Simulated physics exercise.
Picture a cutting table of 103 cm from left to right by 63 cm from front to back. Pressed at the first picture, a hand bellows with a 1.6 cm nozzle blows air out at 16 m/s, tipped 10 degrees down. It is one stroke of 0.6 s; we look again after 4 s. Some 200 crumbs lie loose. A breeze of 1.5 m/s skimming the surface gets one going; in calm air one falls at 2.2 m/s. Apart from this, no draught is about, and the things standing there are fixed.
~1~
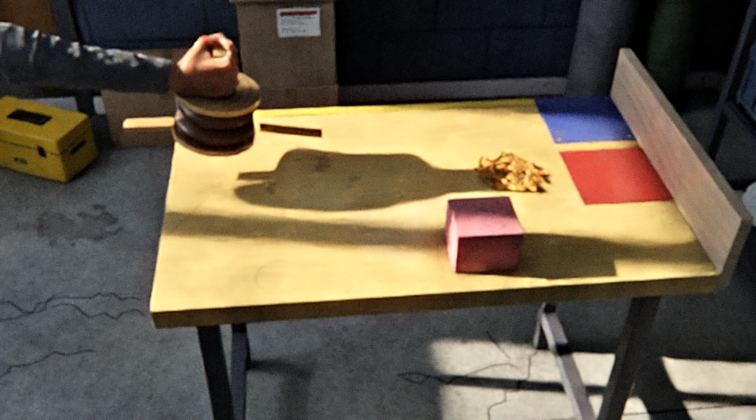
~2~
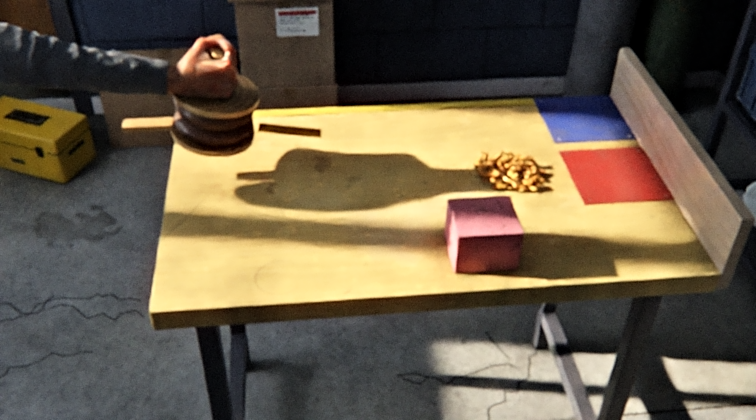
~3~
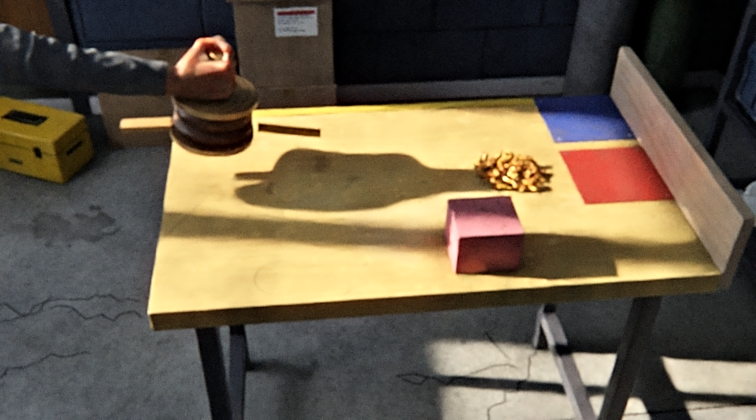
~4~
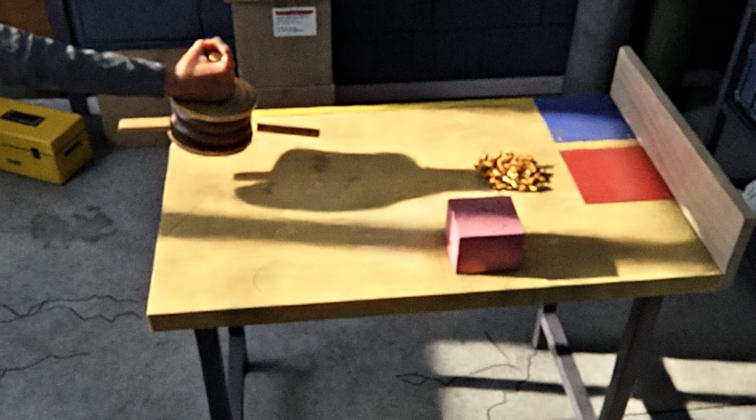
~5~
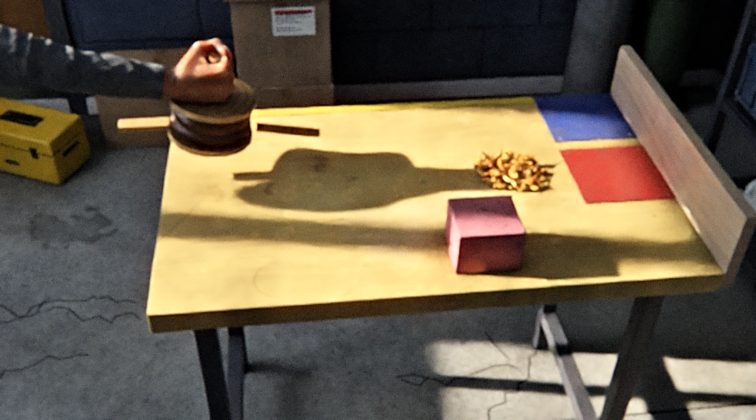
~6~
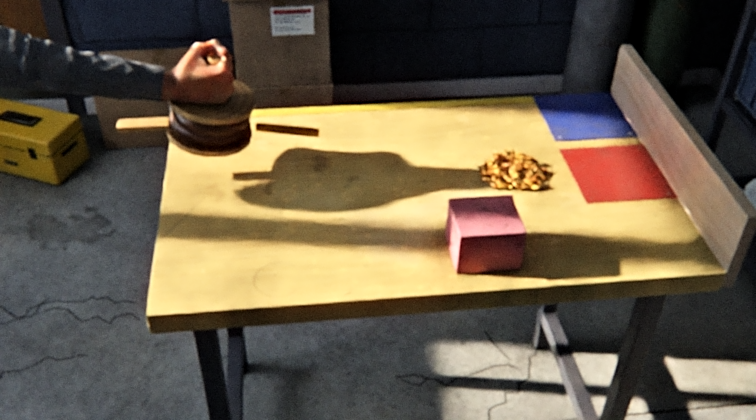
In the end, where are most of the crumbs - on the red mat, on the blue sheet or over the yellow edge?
Red.
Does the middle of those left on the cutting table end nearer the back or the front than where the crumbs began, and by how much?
It has moved forward by roughly 5 cm.
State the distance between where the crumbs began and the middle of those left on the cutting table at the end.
That works out close to 30 centimetres.
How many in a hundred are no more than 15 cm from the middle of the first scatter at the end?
I'd put it at close to 20 percent.
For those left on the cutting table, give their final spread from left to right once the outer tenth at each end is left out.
30 cm, give or take.
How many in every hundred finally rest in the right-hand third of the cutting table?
90 %.
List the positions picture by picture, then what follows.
In the first frame, the middle of the crumbs is near (509, 173), none has stirred yet and the mouth of the hand bellows is at (322, 134).
In the second frame, the middle of the crumbs is near (509, 171), none has stirred yet, the red mat is centred on (615, 175), the blue sheet is centred on (583, 119) and the yellow edge is centred on (399, 105).
In the third frame, the middle of the crumbs is near (509, 171), none has stirred yet and the top of a block is at (485, 215).
In the fourth frame, the middle of the crumbs is near (509, 171) and none has stirred yet.
In the fifth frame, the middle of the crumbs is near (510, 171) and none has stirred yet.
In the sixth frame, the middle of the crumbs is near (510, 170), the farthest in sight from the hand bellows is at (545, 171) and about 5 % have left their places.
Then, 0.6 s after the last picture, 52 % are on the red mat, 0 % on the blue sheet and 0 % over the yellow edge; the middle of those left on the top is near (666, 183); 48 % are gone or lie where they will stay.
Then, 1.0 s after the last picture, 52 % are on the red mat, 0 % on the blue sheet and 0 % over the yellow edge; the middle of those left on the top is near (666, 183); 100 % are gone or lie where they will stay.
Then, 2.0 s after the last picture, 52 % are on the red mat, 0 % on the blue sheet and 0 % over the yellow edge; the middle of those left on the top is near (666, 183); 100 % are gone or lie where they will stay.
Then, 3.8 s after the last picture, at the end, 52 % are on the red mat, 0 % on the blue sheet and 0 % over the yellow edge; the middle of those left on the top is near (666, 183).
